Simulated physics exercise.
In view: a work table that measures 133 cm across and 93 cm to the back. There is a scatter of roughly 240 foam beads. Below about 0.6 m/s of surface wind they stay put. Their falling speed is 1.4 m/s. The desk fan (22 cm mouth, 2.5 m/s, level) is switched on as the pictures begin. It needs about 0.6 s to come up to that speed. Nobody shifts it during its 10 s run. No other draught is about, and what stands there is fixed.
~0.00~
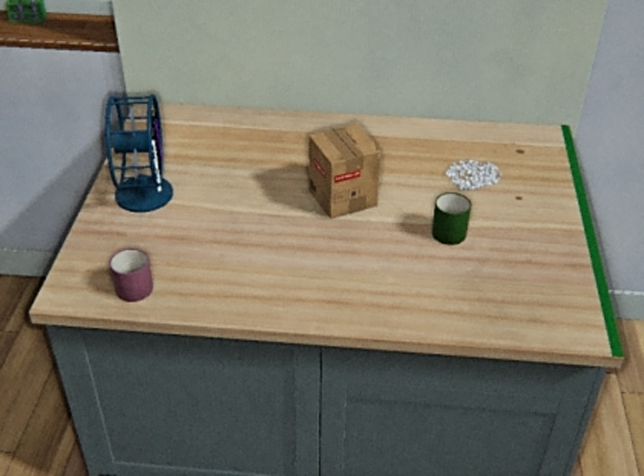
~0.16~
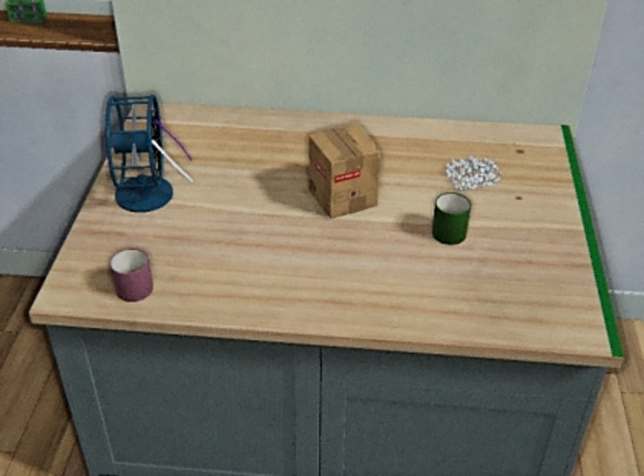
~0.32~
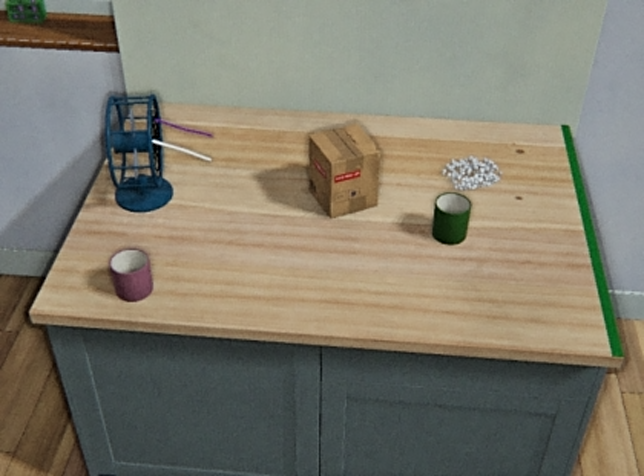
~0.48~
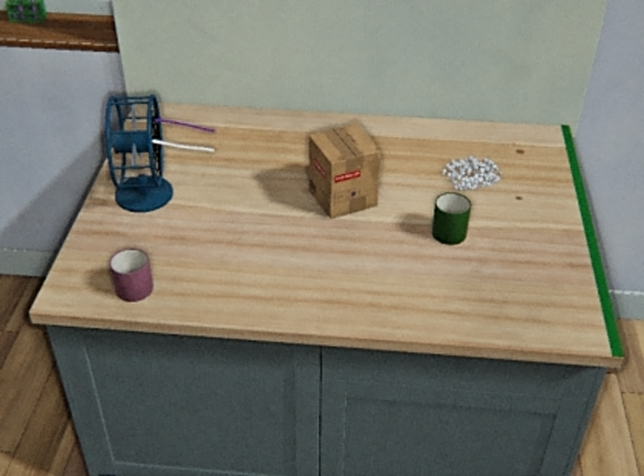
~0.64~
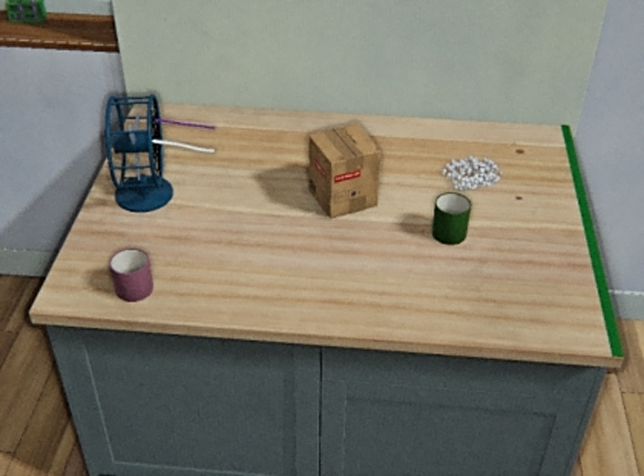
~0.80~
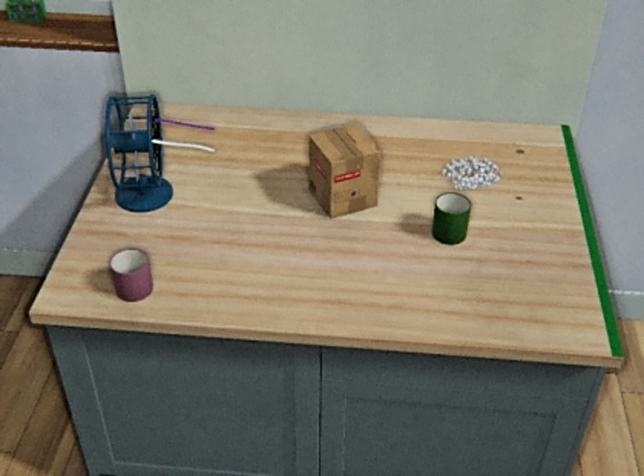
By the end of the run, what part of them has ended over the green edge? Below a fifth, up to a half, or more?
Of the foam beads, above half end over the green edge.
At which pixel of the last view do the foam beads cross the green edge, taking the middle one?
At about (576, 156).
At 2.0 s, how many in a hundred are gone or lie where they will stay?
Near 0 %.
After 2.0 s, 100 % are on the move or not yet settled, 0 % are over the green edge; the middle of those still in play is near (476, 180).
After 3.2 s, 64 % are on the move or not yet settled, 64 % are over the green edge; the middle of those still in play is near (545, 155).
After 5.5 s, 0 % are on the move or not yet settled, 100 % are over the green edge.
After 10.0 s, at the end, 100 % are over the green edge.
